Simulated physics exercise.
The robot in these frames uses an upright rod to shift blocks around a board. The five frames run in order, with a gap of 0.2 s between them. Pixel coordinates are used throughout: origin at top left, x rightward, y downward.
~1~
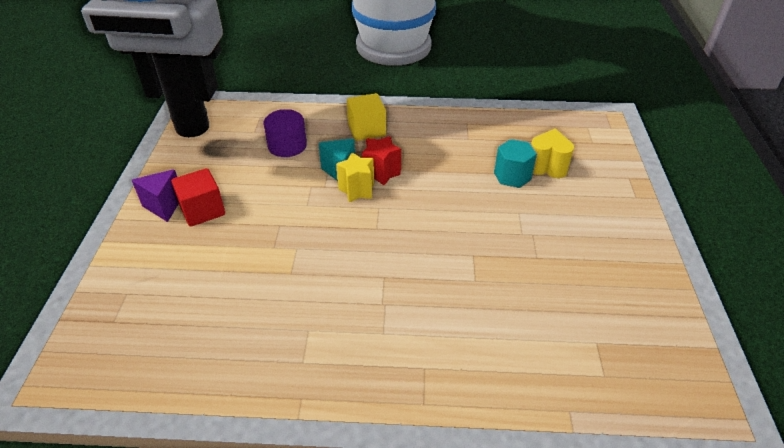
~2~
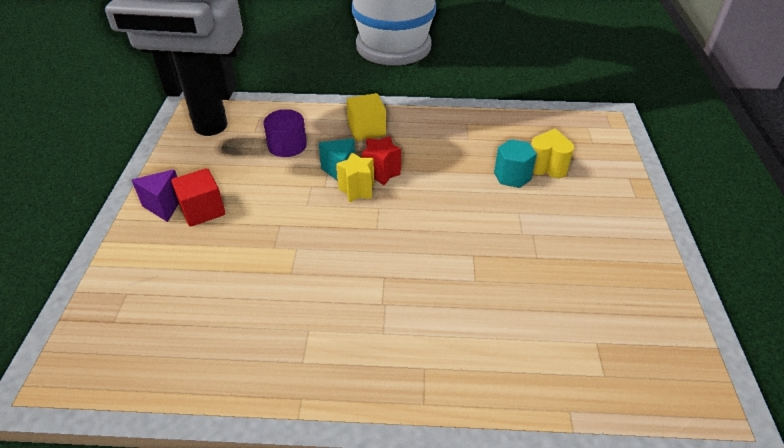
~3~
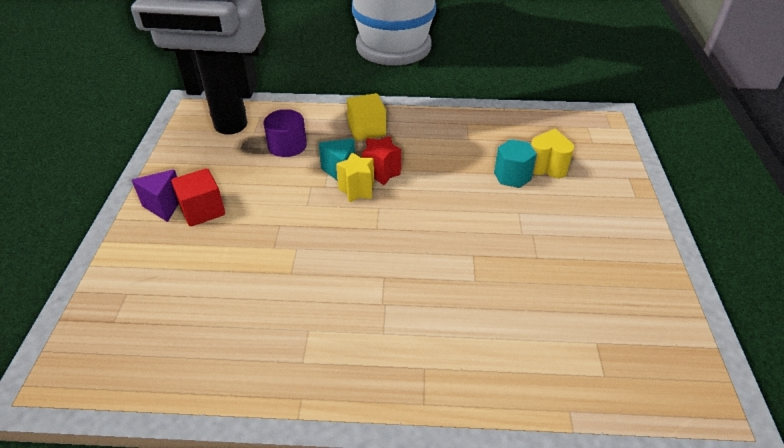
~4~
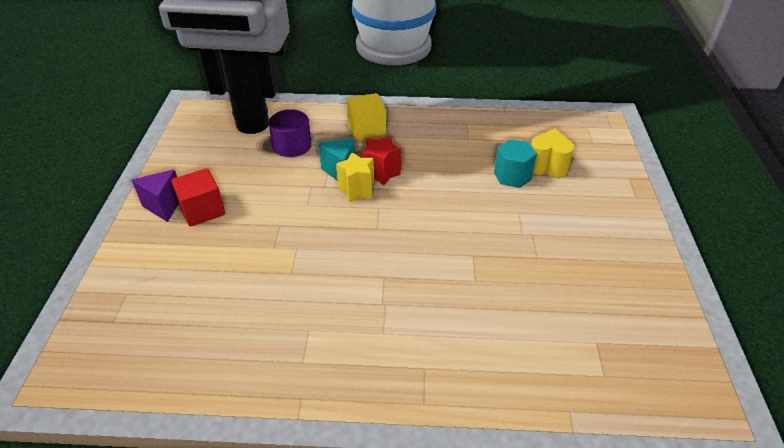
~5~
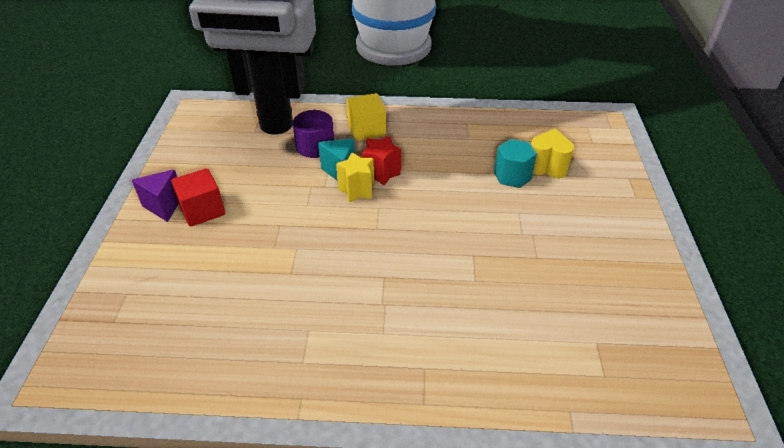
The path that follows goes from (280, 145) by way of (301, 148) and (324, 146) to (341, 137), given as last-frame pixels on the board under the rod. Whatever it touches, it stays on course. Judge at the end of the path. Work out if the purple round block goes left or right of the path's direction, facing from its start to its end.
Shifts right.
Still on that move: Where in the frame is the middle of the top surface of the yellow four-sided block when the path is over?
Close to (384, 100).
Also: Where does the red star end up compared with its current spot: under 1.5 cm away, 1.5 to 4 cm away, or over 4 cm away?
I reckon it covers less than 1.5 cm.
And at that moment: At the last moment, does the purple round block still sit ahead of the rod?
No - that is not the case.
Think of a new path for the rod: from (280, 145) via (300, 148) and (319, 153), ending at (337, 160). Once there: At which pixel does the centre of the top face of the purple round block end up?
(371, 127)
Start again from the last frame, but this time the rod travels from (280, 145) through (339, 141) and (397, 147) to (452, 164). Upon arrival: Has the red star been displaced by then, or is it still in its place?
It gets pushed out of place.
The first path, step by step. Halfway along, rod at (311, 129); purple round block at (347, 122); yellow four-sided block at (371, 103), turned 15° anticlockwise.
At the end, rod at (339, 118); purple round block at (371, 120); turquoise three-sided block in place; yellow four-sided block at (384, 100), turned 65° anticlockwise; red star in place.
